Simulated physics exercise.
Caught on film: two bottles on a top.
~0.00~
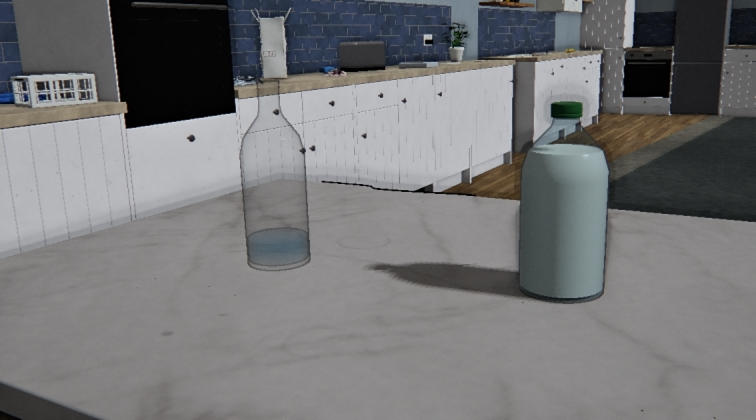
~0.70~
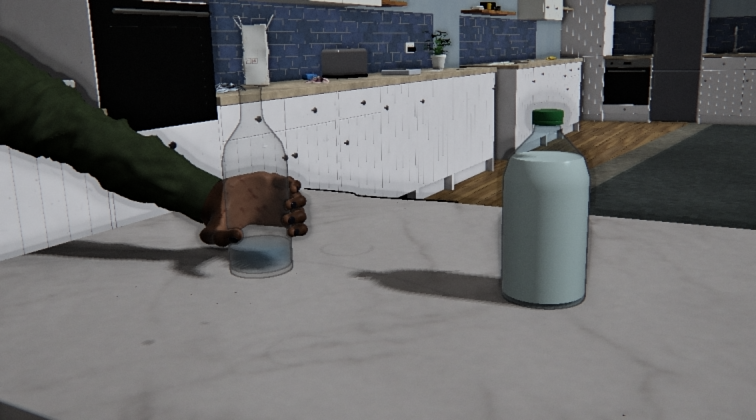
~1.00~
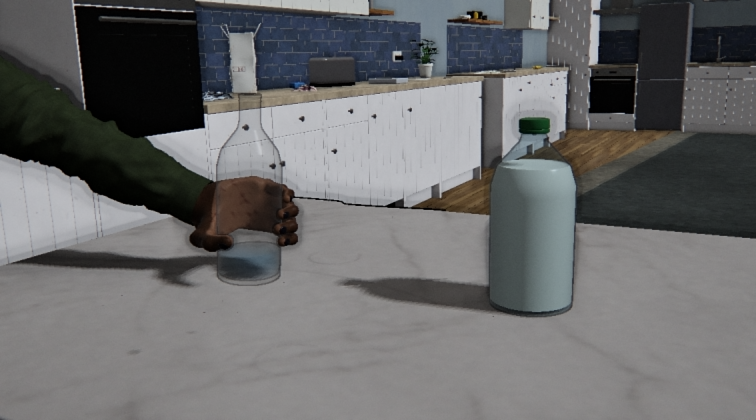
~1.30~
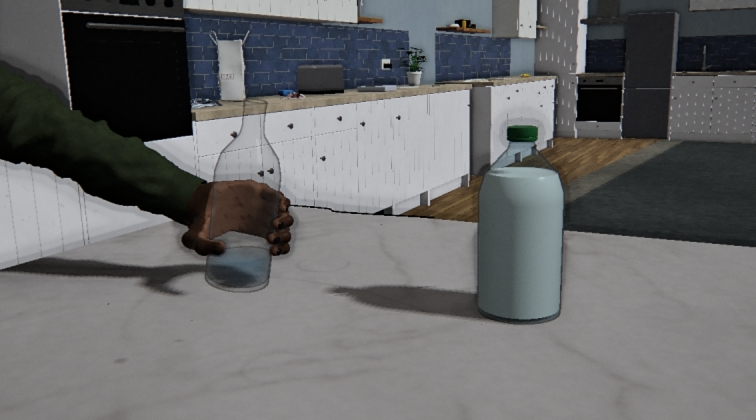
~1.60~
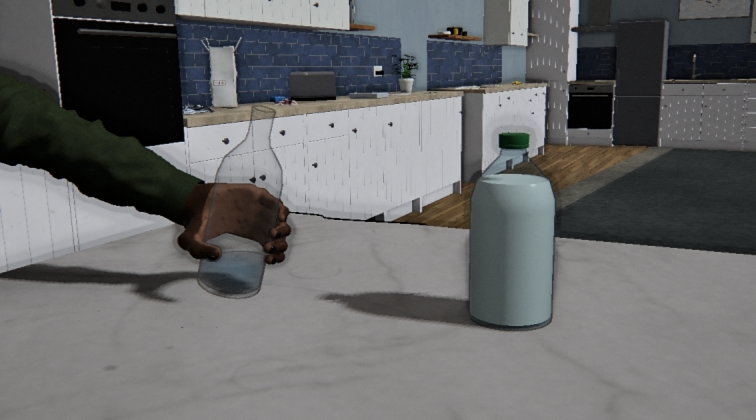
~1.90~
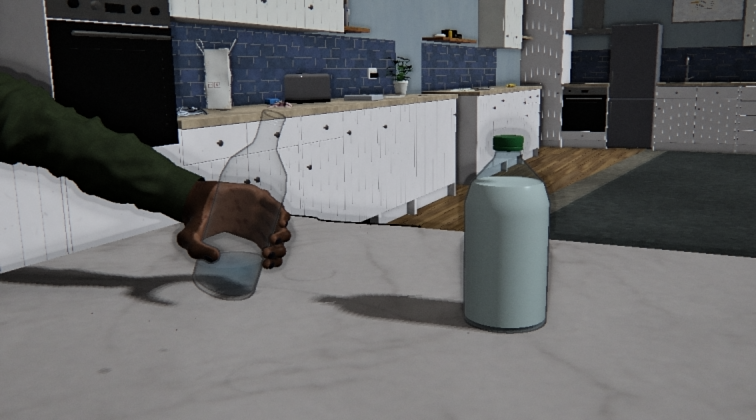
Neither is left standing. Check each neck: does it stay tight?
Left: Yes, right: Yes.
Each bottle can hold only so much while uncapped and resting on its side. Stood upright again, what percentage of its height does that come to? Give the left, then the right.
The first takes 24 %, the second 30 %.
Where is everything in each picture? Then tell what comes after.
The first frame shows both stand upright; left bottle (274, 171) nearly empty, open; right bottle (563, 198) about three quarters full, capped.
The second frame shows a hand takes the left bottle; left bottle nearly empty, surface at (260, 243); right bottle about three quarters full, surface at (546, 157).
In the third frame, the left bottle is being lowered; left bottle (249, 185) nearly empty; right bottle (532, 212) about three quarters full.
In the fourth frame, the left bottle is being lowered; left bottle nearly empty, surface at (240, 255); right bottle about three quarters full, surface at (521, 173).
In the fifth frame, the left bottle is being lowered; left bottle (246, 197) nearly empty; right bottle (512, 227) about three quarters full.
In the sixth frame, the left bottle is being lowered; left bottle (249, 201) tipped 20°, open; right bottle about three quarters full, surface at (507, 183), capped.
After 2.6 s, the left bottle is nearly down; left bottle, all still inside.
After 3.6 s, the left bottle lies flat; left bottle, all still inside.
After 6.5 s, both lie flat; left bottle, all still inside; right bottle, all still inside.
